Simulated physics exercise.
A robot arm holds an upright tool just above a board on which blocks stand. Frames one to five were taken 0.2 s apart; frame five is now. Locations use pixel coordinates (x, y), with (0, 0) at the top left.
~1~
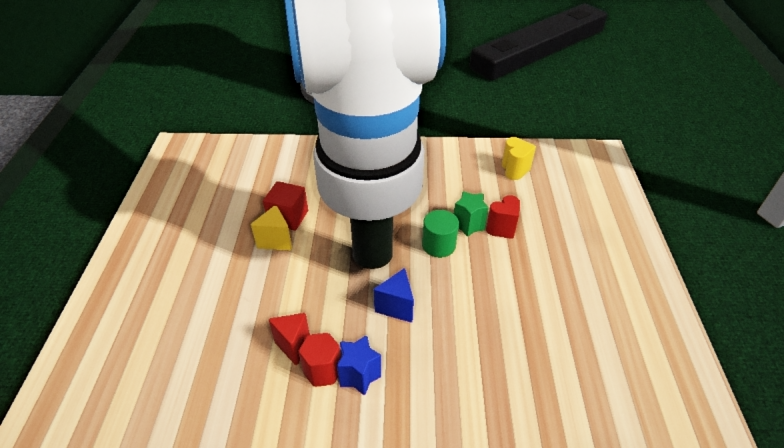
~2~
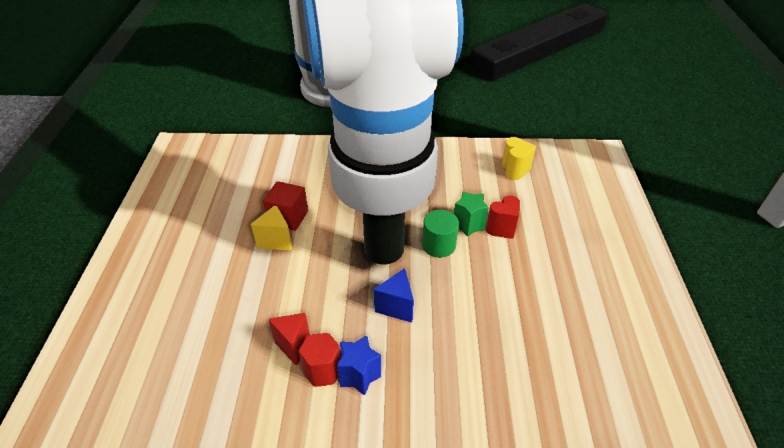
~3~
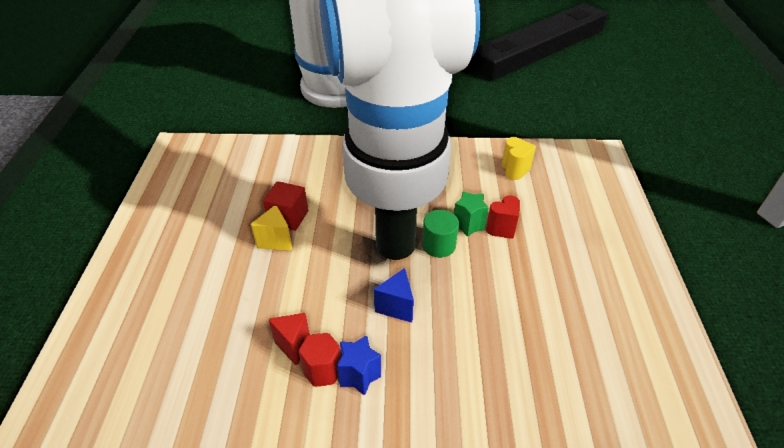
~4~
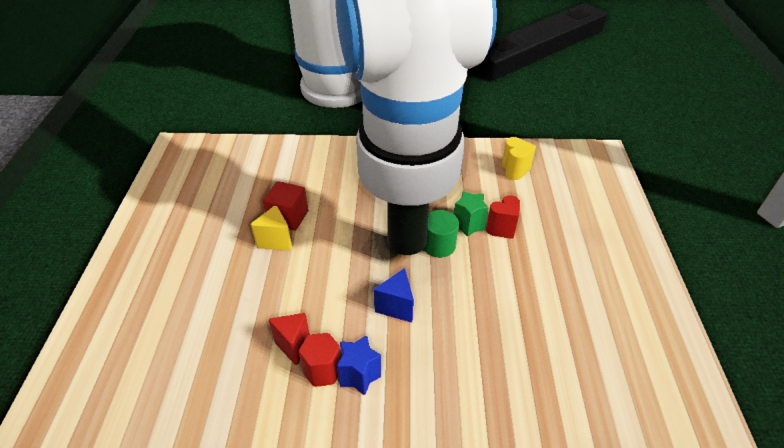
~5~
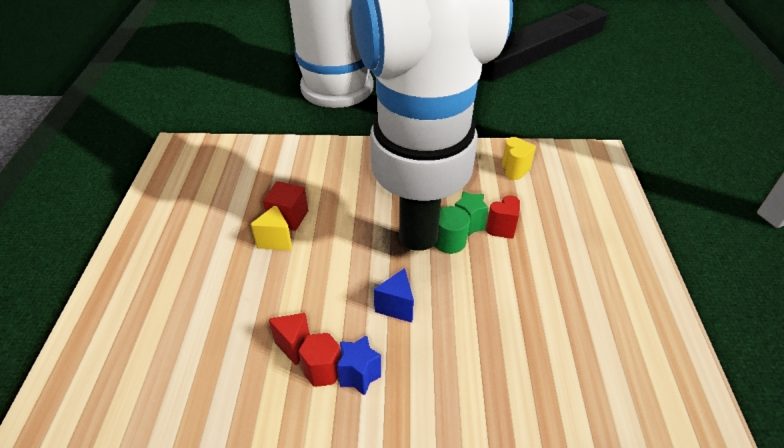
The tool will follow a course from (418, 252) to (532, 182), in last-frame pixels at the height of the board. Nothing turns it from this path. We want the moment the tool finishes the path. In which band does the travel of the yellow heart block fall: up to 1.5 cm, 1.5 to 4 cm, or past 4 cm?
Of the three bands, it's 1.5 to 4 cm.
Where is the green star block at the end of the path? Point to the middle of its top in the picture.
Just about (555, 147).
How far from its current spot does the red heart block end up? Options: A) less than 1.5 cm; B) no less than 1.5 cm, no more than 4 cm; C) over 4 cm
My answer is option C.
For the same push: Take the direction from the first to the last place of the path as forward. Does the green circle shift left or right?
Gets pushed right.
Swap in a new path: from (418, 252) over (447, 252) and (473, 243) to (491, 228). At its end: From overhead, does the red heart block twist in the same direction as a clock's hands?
Answer: Yes.
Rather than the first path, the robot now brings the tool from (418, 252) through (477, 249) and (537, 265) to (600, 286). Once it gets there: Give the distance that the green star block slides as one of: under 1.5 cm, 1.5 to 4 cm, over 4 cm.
It slides somewhere between 1.5 and 4 cm.
On the path given first. One third of the way, tool at (461, 211); green circle at (496, 197); green star block at (505, 179), turned 20° anticlockwise; red heart block at (531, 202), turned 45° clockwise.
Two thirds of the way, tool at (501, 188); green circle at (538, 181); green star block at (523, 164), turned 65° anticlockwise; red heart block at (555, 201); yellow heart block at (520, 144).
At the end, tool at (536, 167); green circle at (565, 175); green star block at (555, 147), turned 70° anticlockwise; red heart block at (556, 200), turned 135° clockwise; yellow heart block at (529, 133), turned 50° anticlockwise.
